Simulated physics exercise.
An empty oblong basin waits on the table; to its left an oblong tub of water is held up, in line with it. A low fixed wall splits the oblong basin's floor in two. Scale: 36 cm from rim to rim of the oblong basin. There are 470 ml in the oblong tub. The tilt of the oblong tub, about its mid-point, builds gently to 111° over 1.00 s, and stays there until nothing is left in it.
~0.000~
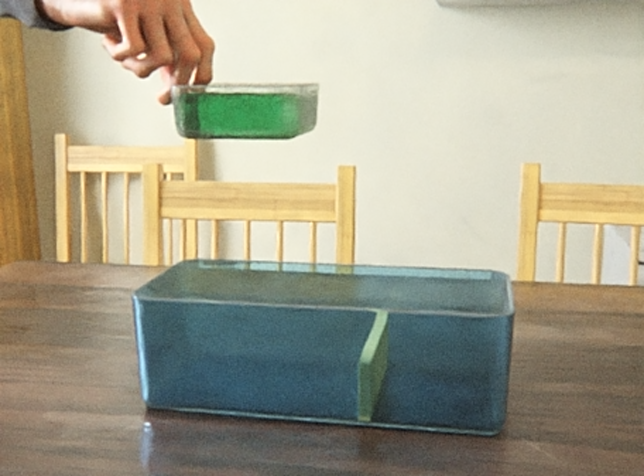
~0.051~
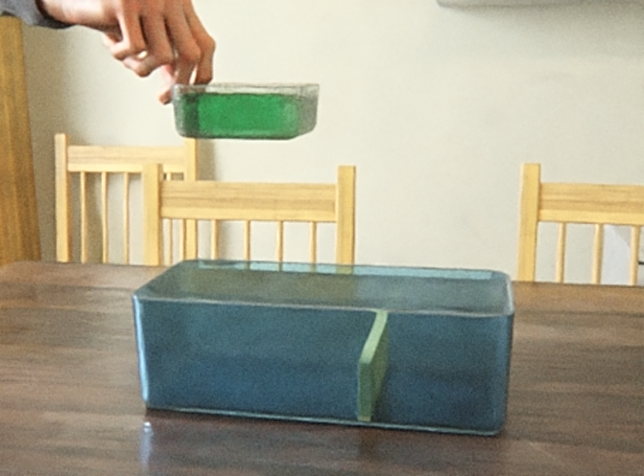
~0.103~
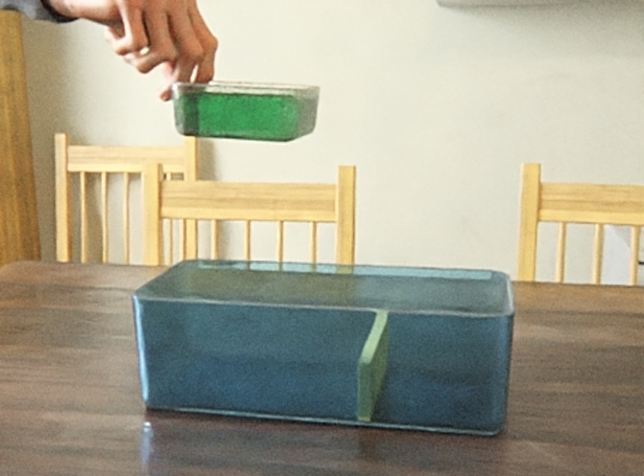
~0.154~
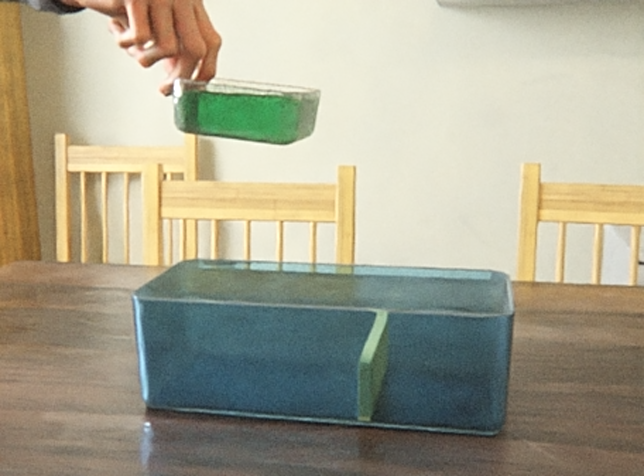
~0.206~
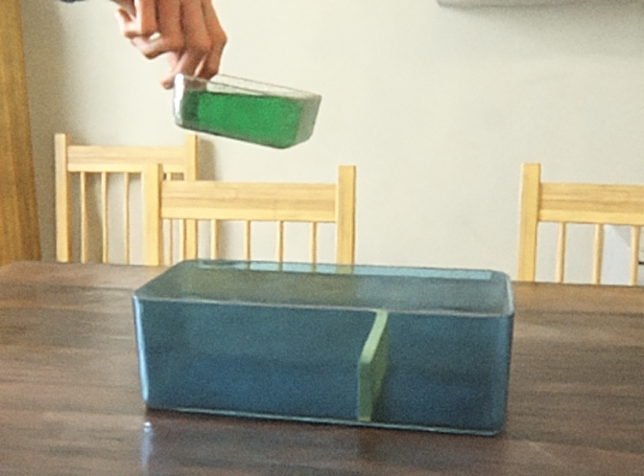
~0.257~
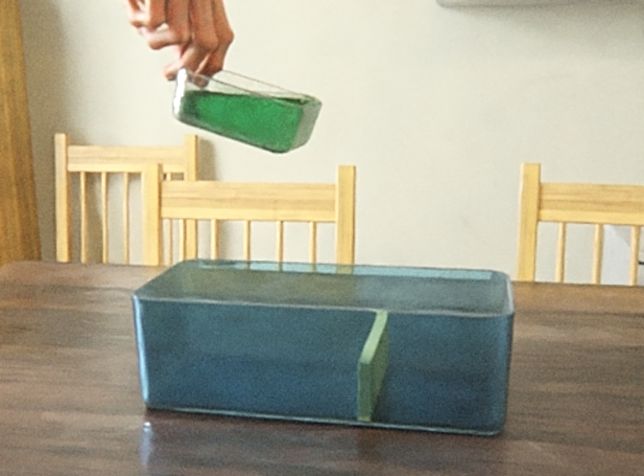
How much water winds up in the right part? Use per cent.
About 60 per cent.
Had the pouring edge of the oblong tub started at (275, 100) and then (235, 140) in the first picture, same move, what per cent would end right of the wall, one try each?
In turn about 5 and 0 per cent.
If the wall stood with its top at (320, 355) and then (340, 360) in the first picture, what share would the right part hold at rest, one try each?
First 80, then 75 per cent.
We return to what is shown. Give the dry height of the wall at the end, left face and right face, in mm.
Left about 54 mm, right about 44 mm.
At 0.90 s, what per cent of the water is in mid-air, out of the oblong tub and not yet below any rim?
About 7 per cent.
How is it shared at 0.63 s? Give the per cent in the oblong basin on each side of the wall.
Near 7 on the left, 26 on the right.
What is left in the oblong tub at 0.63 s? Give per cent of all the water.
Near 16 in a hundred.
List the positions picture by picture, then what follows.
It leans 0°; its right rim is at (309, 87); the water meets the walls at (193, 94) and (309, 93); the oblong basin's rim runs from (158, 278) to (510, 294); the wall's top is at (375, 337), in the first frame.
It leans 1°; its right rim is at (309, 88); the water meets the walls at (193, 93) and (309, 94), in the second frame.
It leans 3°; its right rim is at (310, 90); the water meets the walls at (193, 93) and (309, 95), in the third frame.
It leans 6°; its right rim is at (311, 94); the water meets the walls at (194, 92) and (309, 96), in the fourth frame.
It leans 11°; its right rim is at (312, 100); the water meets the walls at (195, 91) and (312, 97), in the fifth frame.
It leans 17°; its right rim is at (313, 107); the water meets the walls at (196, 92) and (314, 102); 3 per cent is over the edge, in the sixth frame.
After 0.63 s the tilt is 78° and 17 per cent is still to pour, 7 is left of the wall and 26 right of it.
After 0.90 s the tilt is 108° and 2 per cent is still to pour, 32 is left of the wall and 60 right of it.
After 1.19 s the tilt is 111° and 0 per cent is still to pour, 38 is left of the wall and 60 right of it.
After 1.50 s the tilt is 111° and 0 per cent is still to pour, 38 is left of the wall and 60 right of it.
In the end 38 per cent lies left of the wall, 60 right of it and 1 outside.
